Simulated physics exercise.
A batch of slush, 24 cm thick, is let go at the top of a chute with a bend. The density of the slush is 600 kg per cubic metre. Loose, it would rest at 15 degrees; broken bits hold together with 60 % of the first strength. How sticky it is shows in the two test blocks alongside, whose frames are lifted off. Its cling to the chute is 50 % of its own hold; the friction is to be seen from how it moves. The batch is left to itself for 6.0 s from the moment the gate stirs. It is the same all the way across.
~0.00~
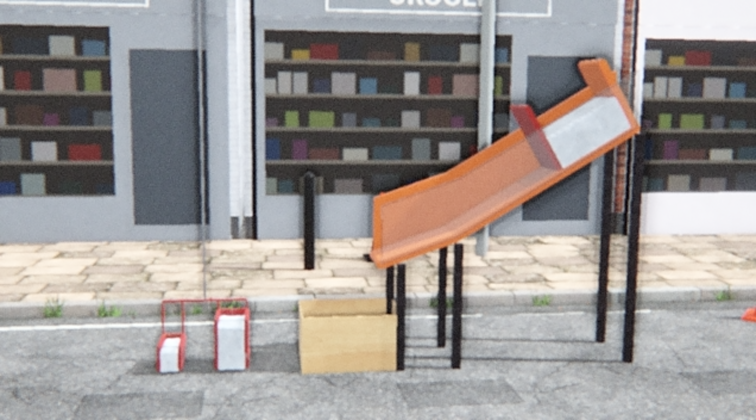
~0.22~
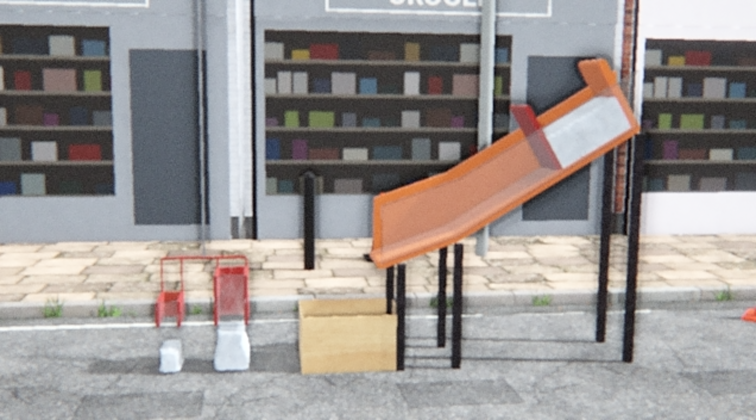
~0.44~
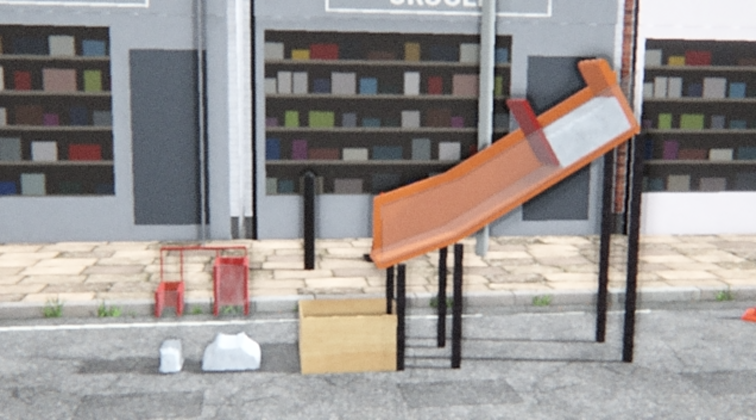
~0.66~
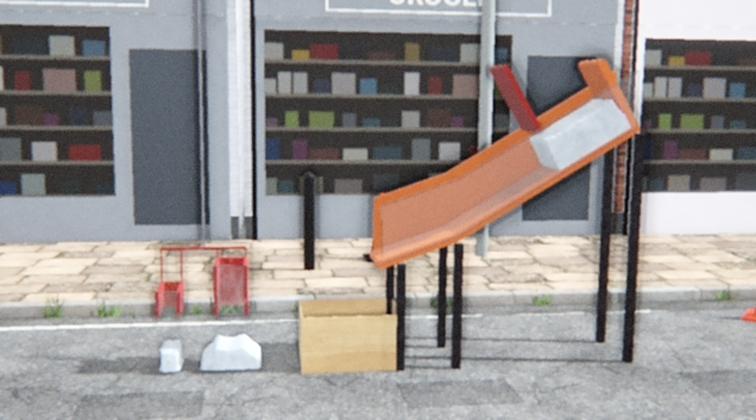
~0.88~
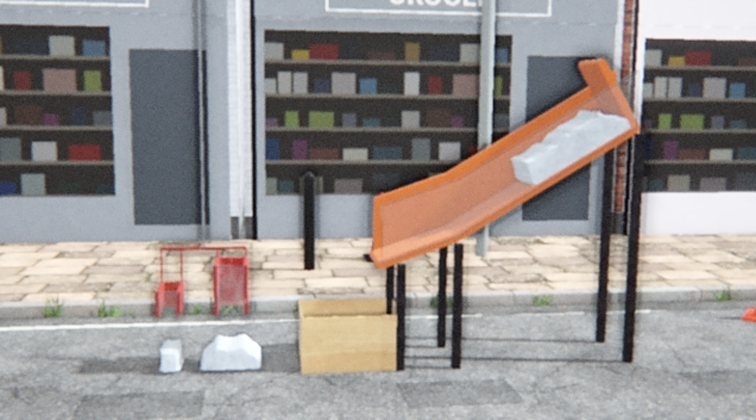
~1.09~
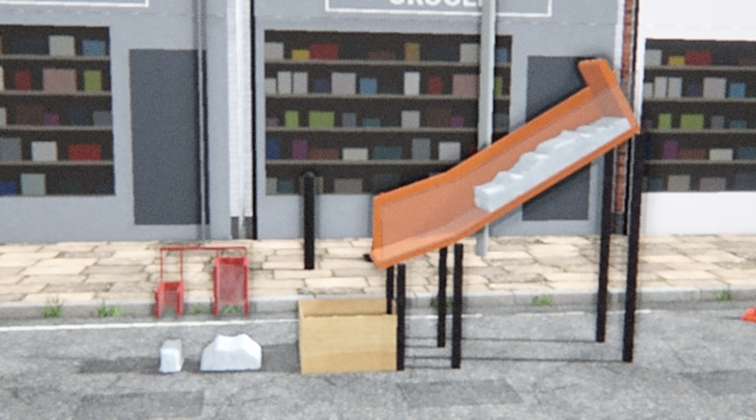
On a paved street before grey shopfronts with shelves of colourful goods, seen level from across the road by a still camera. An orange chute on black legs slopes down leftward, pale slush behind a red gate near its top, with a tan box below and two pale blocks in red casings at left. The casings lift, the larger block slumps wide while the smaller barely sinks, then the gate swings up and the slush slides partway down, stretching into a lumpy strip.
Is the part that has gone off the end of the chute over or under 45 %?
It comes out over 45 %.
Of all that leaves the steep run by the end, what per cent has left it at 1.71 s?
Some 80 per cent.
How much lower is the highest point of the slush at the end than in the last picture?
About 0.0 cm.
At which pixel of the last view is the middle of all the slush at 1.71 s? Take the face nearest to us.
Near (456, 220).
After 1.71 s, 41 % is on the steep run, 59 % on the flatter one and 0 % past the end.
After 2.43 s, 25 % is on the steep run, 10 % on the flatter one and 65 % past the end.
After 3.15 s, 25 % is on the steep run, none on the flatter one and 75 % past the end.
After 3.88 s, 25 % is on the steep run, none on the flatter one and 75 % past the end.
After 6.36 s, at the end, 25 % is on the steep run, none on the flatter one and 75 % past the end.
